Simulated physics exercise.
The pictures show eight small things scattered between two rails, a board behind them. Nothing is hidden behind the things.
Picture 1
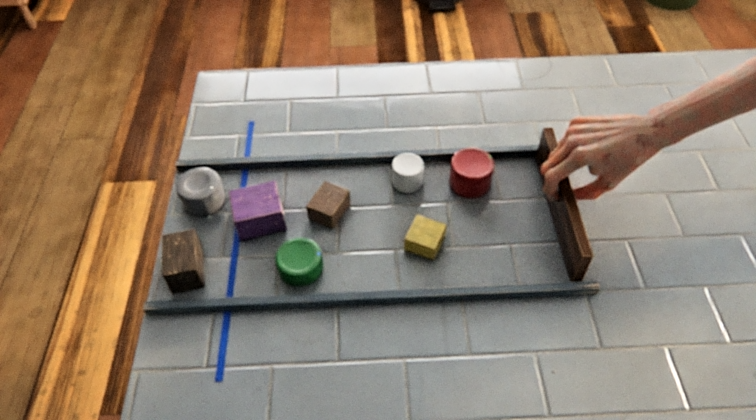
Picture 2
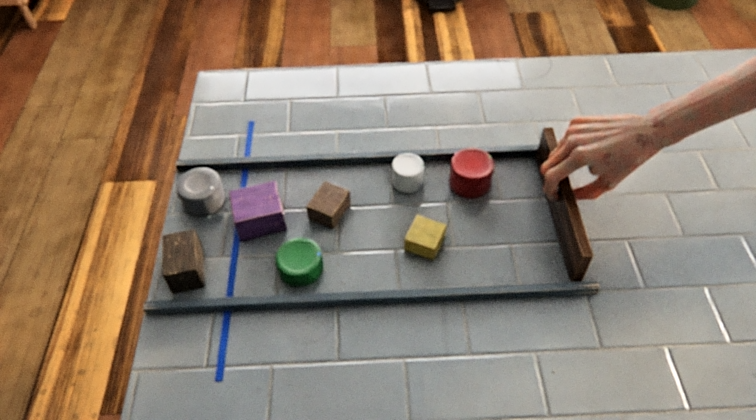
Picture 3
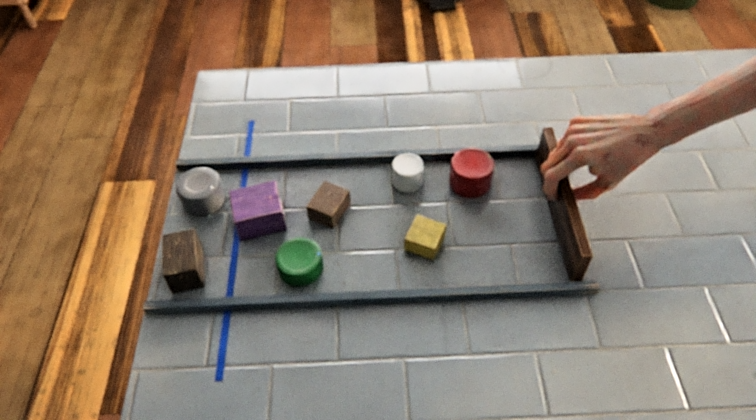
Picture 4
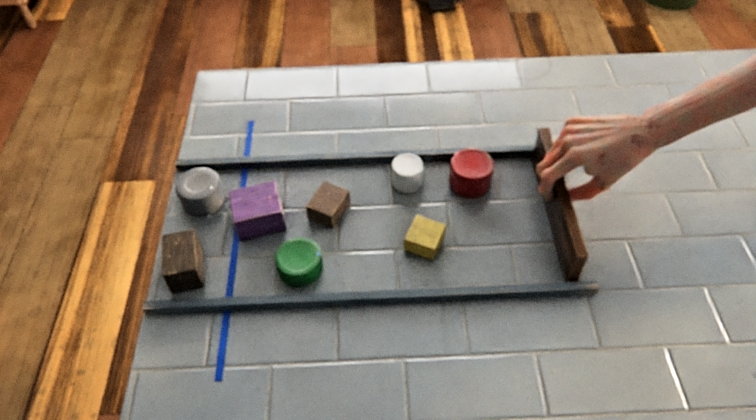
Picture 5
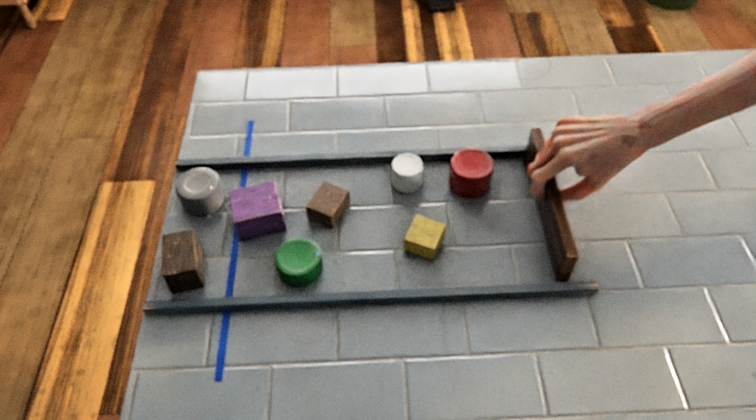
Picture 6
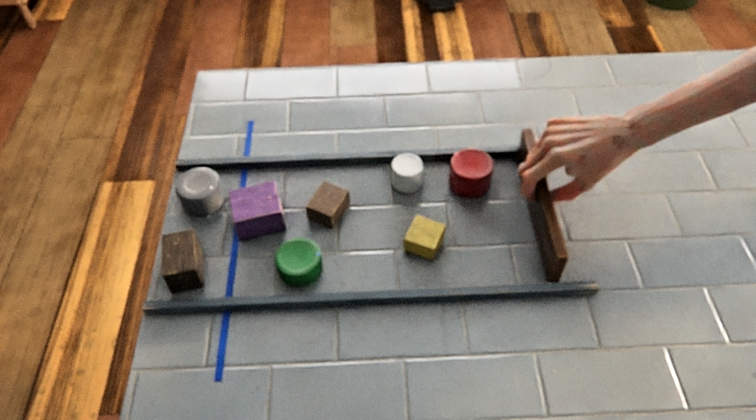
On a grey tiled surface, eight small blocks and lids sat scattered between two rails, some near a blue tape line, while a hand at the right slid a wooden board slightly left.
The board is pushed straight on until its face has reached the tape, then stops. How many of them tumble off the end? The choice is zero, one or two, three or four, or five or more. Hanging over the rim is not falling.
Outcome: The number that fall off is one or two.
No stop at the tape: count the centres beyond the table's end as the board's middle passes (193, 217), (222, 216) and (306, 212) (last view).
Place by place, 5, 2 and 0.
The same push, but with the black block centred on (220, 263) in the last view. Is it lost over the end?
The black block goes over.
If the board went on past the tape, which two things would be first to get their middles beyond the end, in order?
Earliest first: The black block, then the grey lid.
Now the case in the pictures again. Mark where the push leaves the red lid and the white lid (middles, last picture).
The red lid at (218, 188), the white lid at (193, 173).
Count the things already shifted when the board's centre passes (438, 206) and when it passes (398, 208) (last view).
By then 3, and 3.
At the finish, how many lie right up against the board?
The number is 3.
Early on, none off yet; black block at rest near (183, 261); grey lid at rest near (200, 192); purple block at rest near (257, 211).
A while later, none off yet; black block at rest near (183, 261); grey lid at rest near (198, 191); purple block travelled a little near (232, 215).
Finally, the number that fall off is one or two; lost, grey lid and black block.
